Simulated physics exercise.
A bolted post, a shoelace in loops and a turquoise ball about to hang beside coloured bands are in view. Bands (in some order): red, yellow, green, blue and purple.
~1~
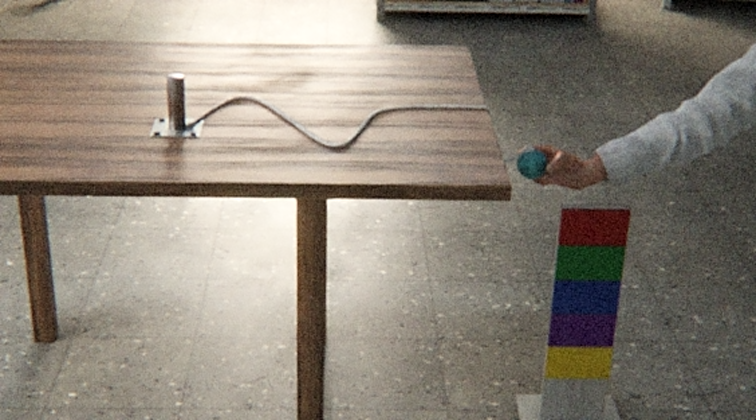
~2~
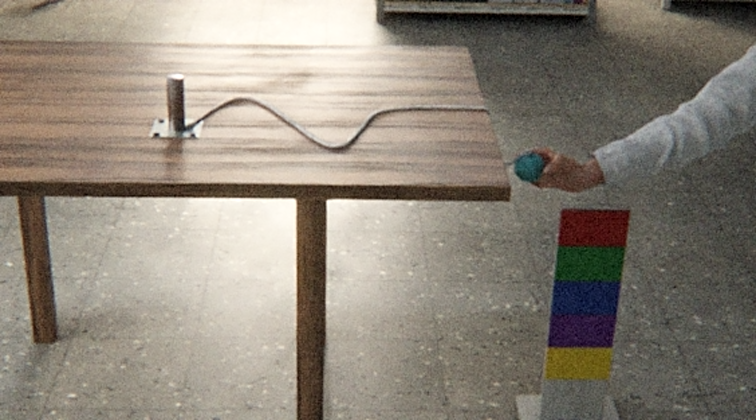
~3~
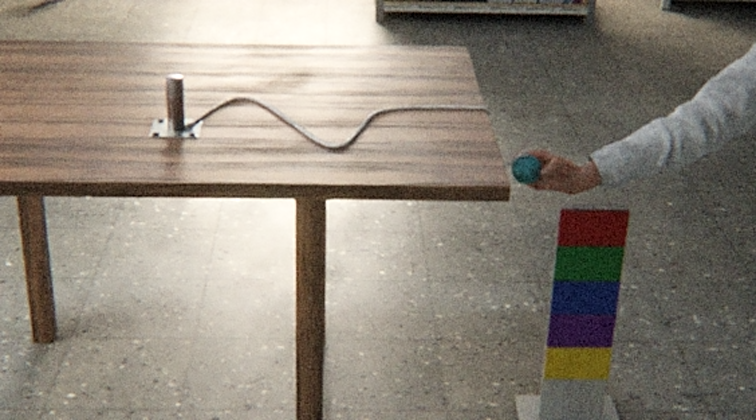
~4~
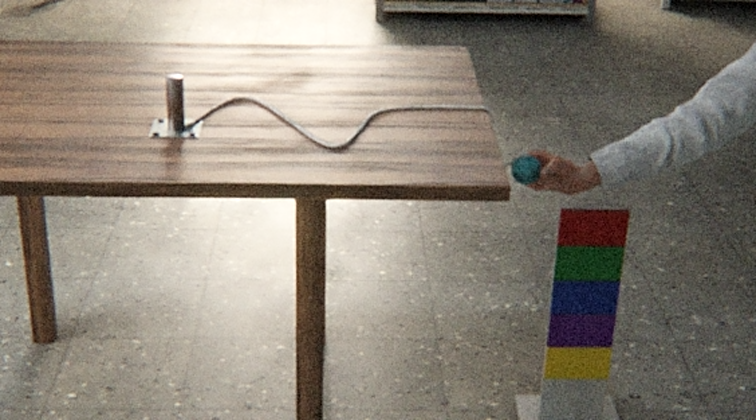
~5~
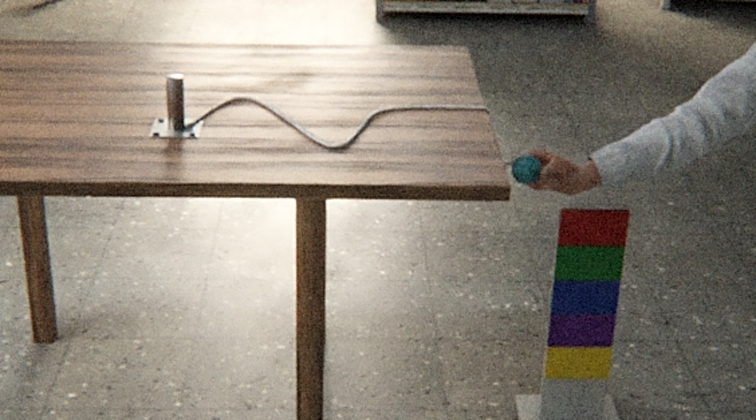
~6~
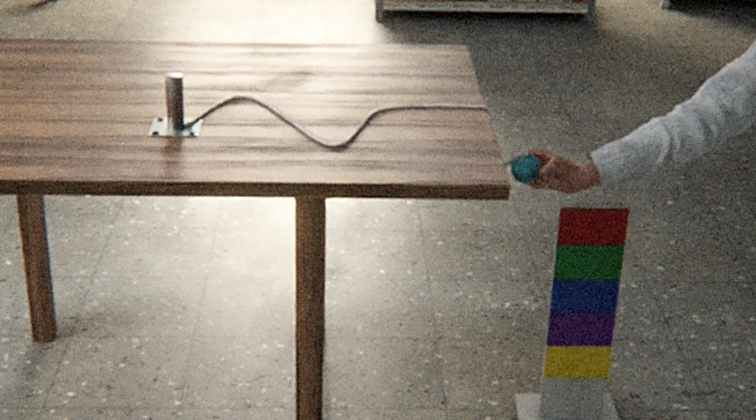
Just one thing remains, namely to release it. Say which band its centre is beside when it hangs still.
Its centre is beside the yellow band.
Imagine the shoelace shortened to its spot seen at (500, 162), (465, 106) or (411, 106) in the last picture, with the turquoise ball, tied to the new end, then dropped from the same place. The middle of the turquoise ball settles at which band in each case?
In turn it lines up with purple, green and red.
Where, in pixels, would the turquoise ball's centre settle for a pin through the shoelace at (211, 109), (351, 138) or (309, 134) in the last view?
In order of the tries: About (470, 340), then (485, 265), then (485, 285).
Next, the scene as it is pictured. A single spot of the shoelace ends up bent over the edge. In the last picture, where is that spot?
Near pixel (358, 131).
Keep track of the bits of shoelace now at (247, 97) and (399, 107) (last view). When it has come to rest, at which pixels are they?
The first one ends up at (295, 122) and the second one at (485, 197).
A little later, ball near (505, 339); level with purple.
Next, ball near (451, 358); level with yellow.
Later still, ball near (481, 356); level with yellow.
When it is over, ball near (469, 359); level with yellow. Its middle rests at the yellow band.
